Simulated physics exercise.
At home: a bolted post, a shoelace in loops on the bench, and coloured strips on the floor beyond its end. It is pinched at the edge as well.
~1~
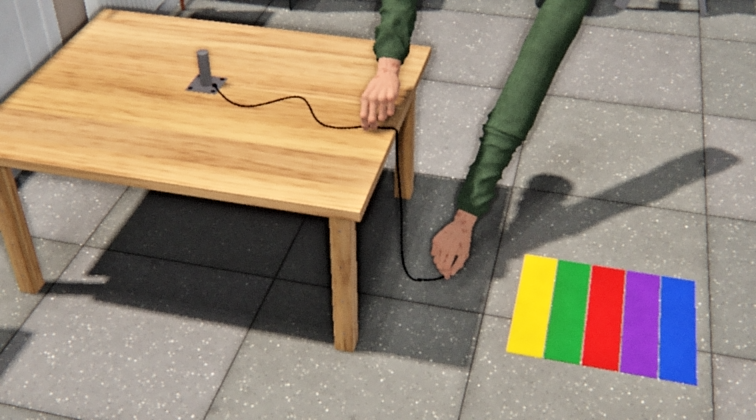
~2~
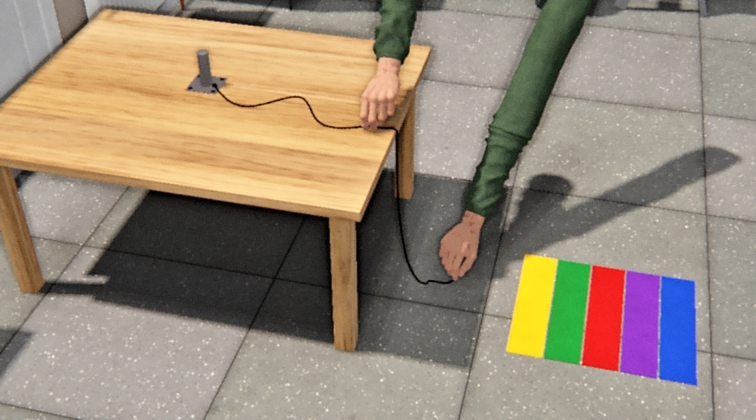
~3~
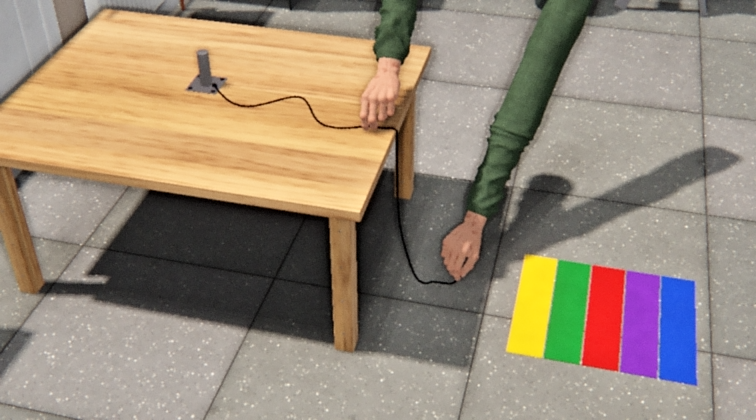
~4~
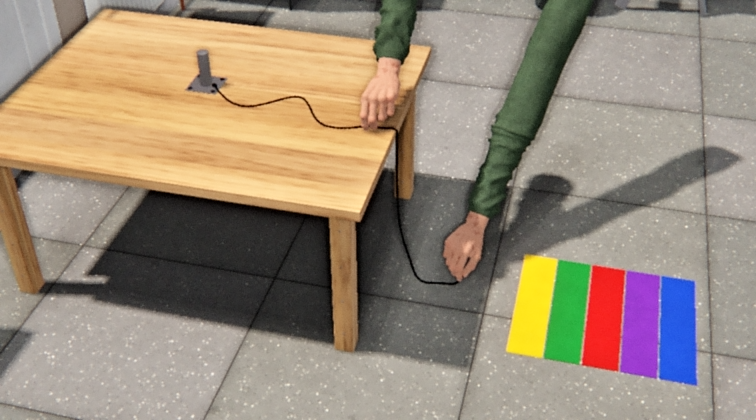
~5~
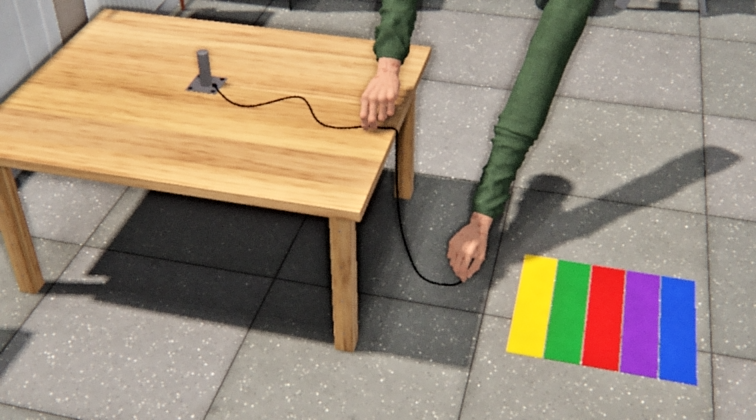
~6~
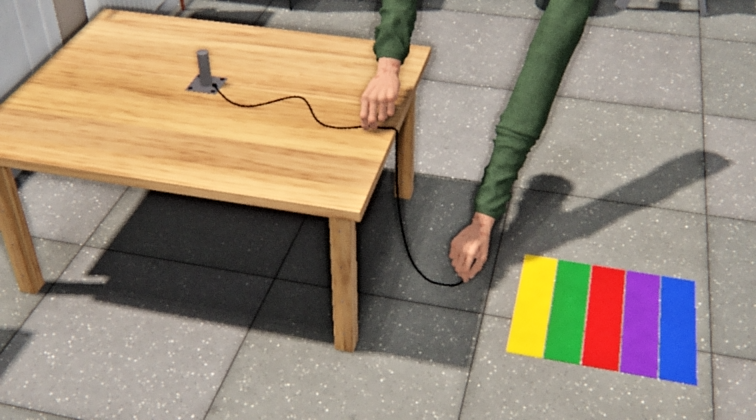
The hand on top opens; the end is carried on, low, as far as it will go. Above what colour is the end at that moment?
Over red.
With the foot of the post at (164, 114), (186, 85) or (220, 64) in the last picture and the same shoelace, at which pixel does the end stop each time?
In that order: (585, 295), (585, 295) and (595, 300).
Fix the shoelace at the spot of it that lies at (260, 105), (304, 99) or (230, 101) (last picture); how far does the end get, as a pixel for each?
About (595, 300), (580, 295) and (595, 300).
Soon after, end near (547, 290); over yellow.
Then, end near (586, 296); over green.
At full stretch, end near (609, 300); over red. The end stops over the red strip.
